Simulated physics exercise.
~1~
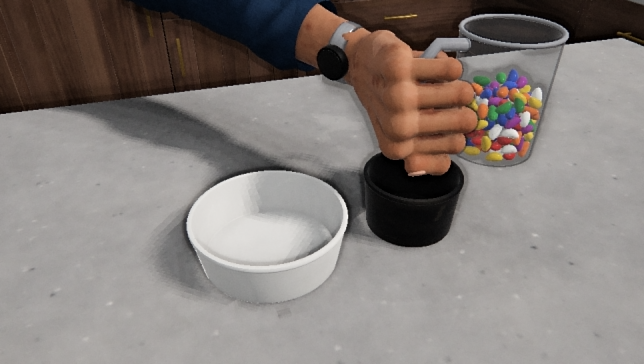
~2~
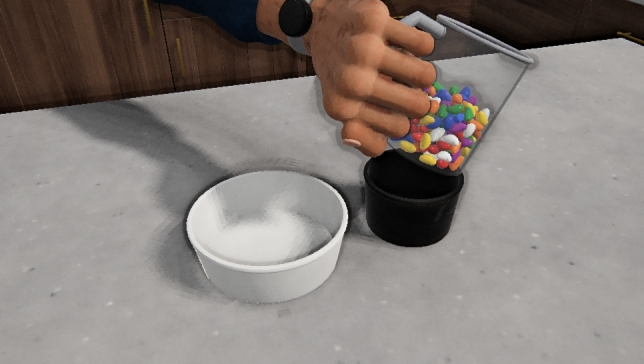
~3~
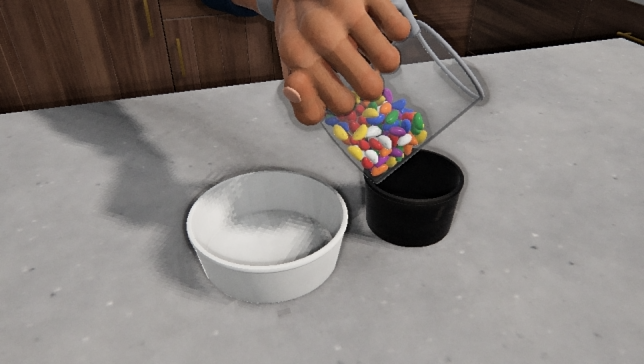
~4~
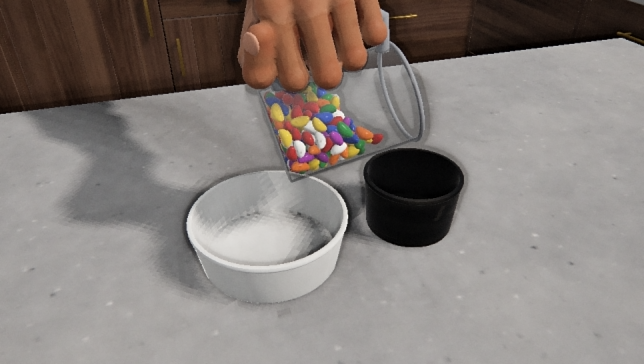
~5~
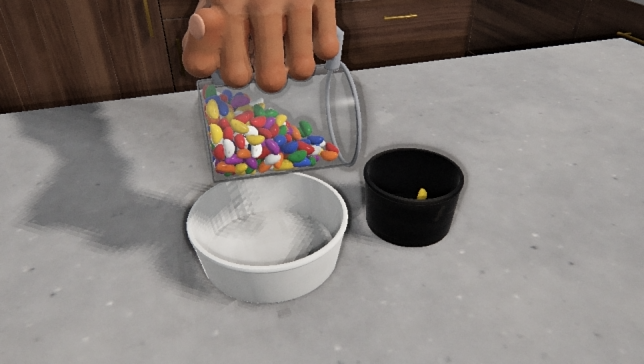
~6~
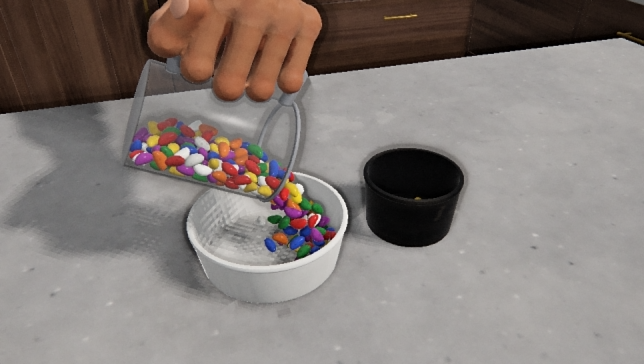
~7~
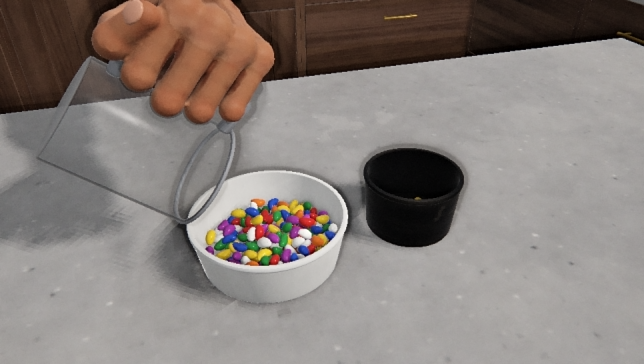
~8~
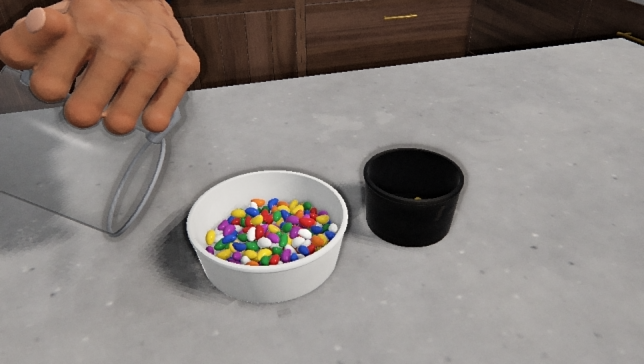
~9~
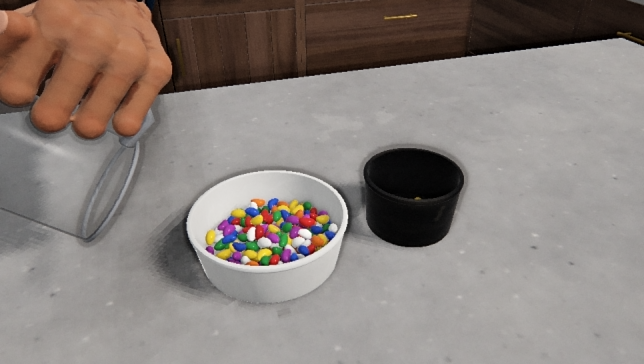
A hand carried a clear cup of colorful jelly beans leftward, tipping it over a black dish, where a yellow one dropped in, then poured the rest into a white dish and moved the emptied cup away to the left.
